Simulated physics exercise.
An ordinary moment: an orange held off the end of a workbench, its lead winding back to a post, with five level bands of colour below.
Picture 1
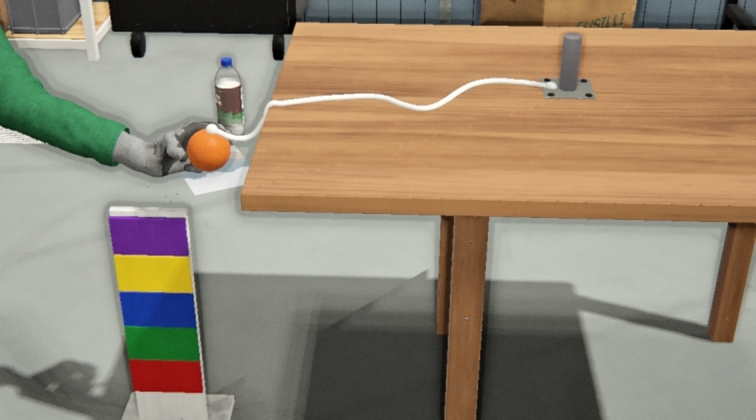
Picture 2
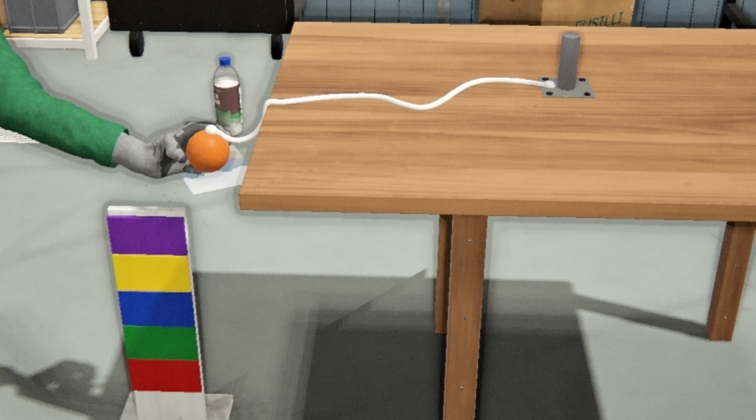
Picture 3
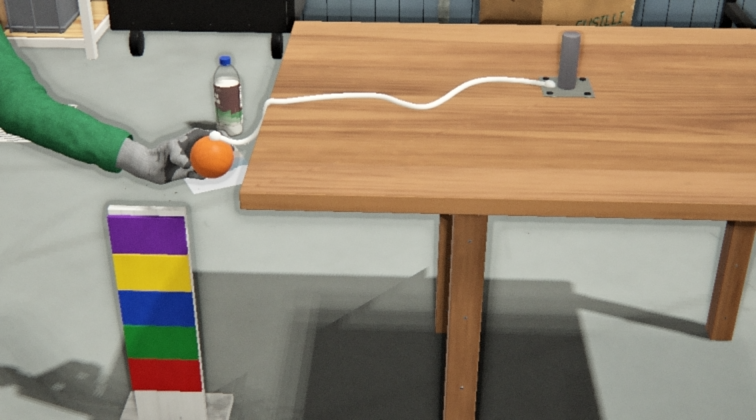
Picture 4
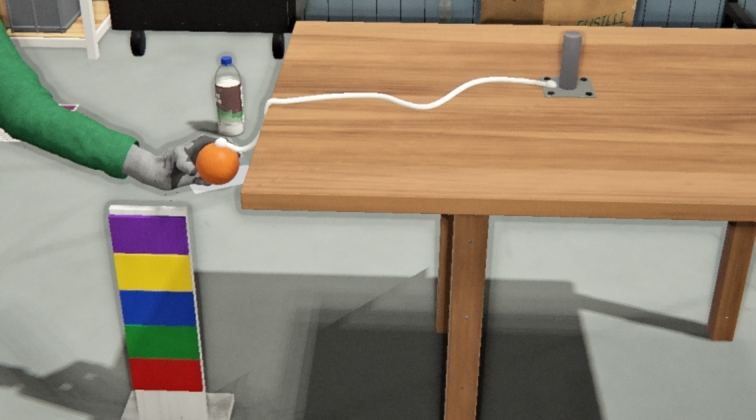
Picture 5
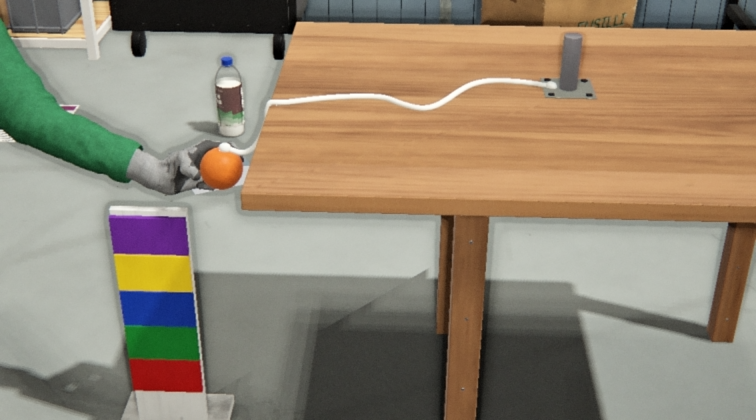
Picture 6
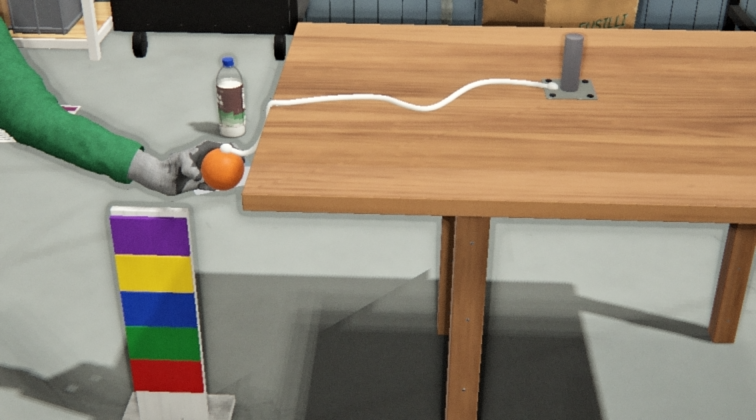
In a workshop with a pale grey floor, a wooden table is seen from slightly above. A gloved hand in a green sleeve holds an orange ball beyond its left edge, a white cord winding from it to a grey post, with a bottle behind and a board of purple, yellow, blue, green and red bands below. The hand and ball shift slightly down and right, while the cord barely moves.
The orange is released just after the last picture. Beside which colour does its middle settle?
At purple.
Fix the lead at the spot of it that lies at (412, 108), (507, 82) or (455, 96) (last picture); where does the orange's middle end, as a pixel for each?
Try by try, around (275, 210), (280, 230) and (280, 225).
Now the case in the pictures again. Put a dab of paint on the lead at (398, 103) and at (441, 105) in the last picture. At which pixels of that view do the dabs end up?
At (362, 99), then (412, 96).
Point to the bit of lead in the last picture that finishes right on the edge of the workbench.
Near (309, 101).
Early on, orange near (280, 236); level with purple.
Midway, orange near (257, 237); level with purple.
Finally, orange near (277, 237); level with purple. Its centre hangs level with the purple band.
